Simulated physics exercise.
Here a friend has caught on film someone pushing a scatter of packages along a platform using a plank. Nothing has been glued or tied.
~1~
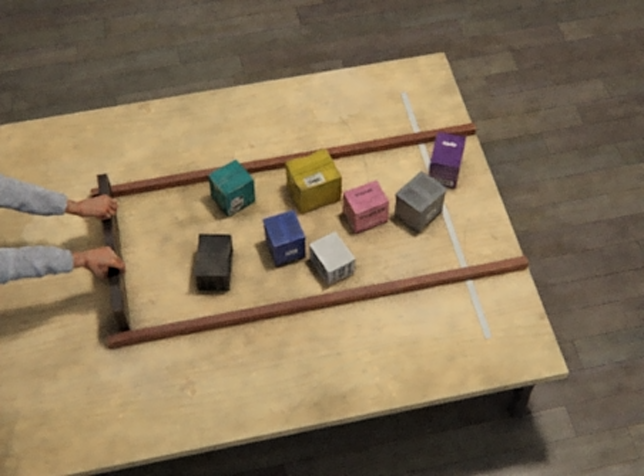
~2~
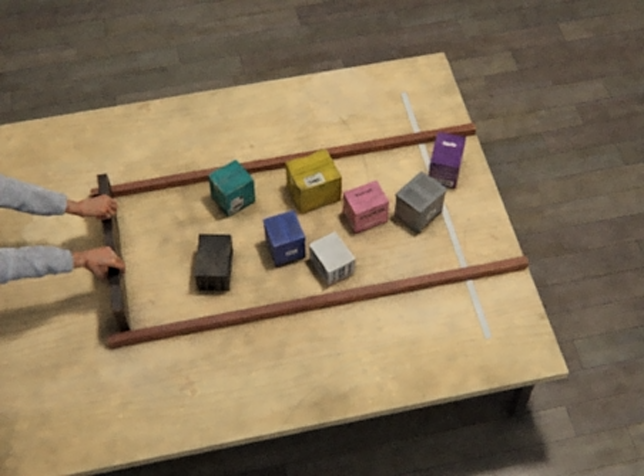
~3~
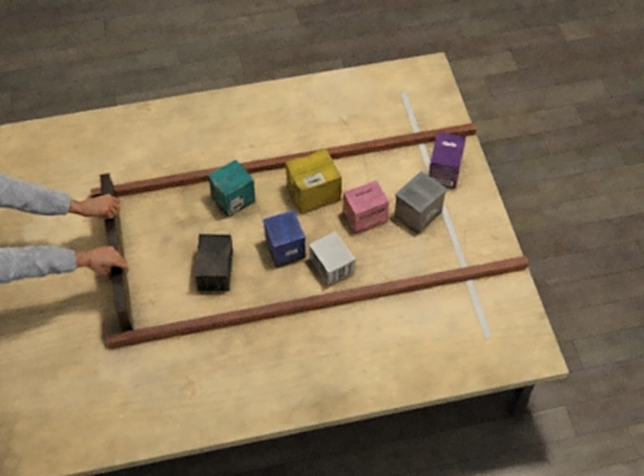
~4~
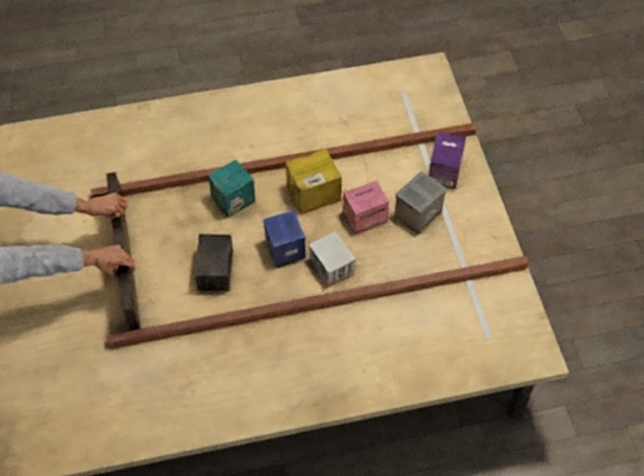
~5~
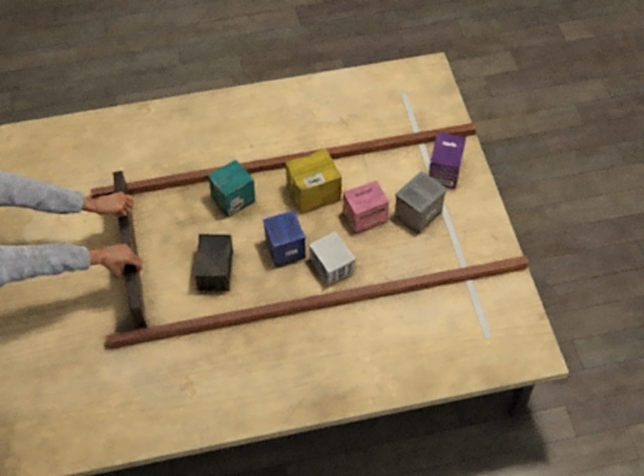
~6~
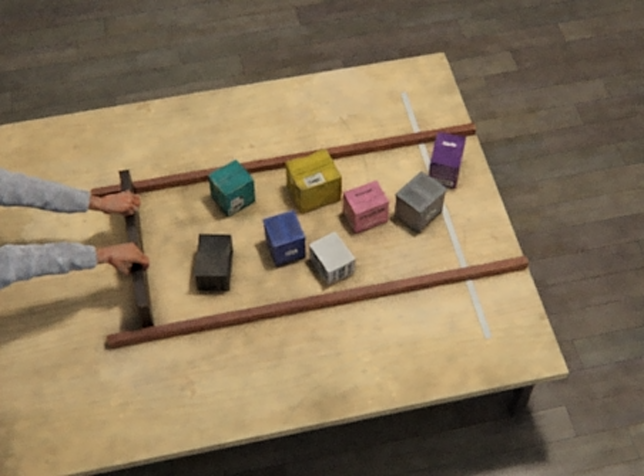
A pale wooden table on a grey plank floor is seen from above at a slant by a still camera. Between two reddish-brown rails lie eight boxes: black and turquoise at left, blue, yellow, white and pink in the middle, grey and purple at right near a pale strip of tape. Two grey-sleeved arms slide a dark plank slowly a short way right, while the boxes stay still, untouched.
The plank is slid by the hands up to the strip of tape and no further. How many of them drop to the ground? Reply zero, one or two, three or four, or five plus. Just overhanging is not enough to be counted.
Three or four.
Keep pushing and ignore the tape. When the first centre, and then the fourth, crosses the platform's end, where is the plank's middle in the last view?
At (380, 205) for the first, at (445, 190) for the fourth.
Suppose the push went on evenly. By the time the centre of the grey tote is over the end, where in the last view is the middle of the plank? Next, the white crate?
Near (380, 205), then near (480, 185).
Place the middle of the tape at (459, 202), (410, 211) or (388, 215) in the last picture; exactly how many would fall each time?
Tallies in the order asked: 5, 1, 1.
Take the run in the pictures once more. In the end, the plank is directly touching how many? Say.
In contact: 3.
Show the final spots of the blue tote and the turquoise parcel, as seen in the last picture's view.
Around (493, 199) and around (447, 156).
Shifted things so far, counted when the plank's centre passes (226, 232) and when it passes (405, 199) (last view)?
At the first point the count is 2, at the second it's 8.
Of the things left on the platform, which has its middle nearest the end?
The yellow parcel finishes nearest.
A little later, none off yet; purple box at rest near (447, 160); grey tote at rest near (420, 203); pink box at rest near (366, 207).
When it is over, the number that fall off is three or four; down, pink box, grey tote and purple box.
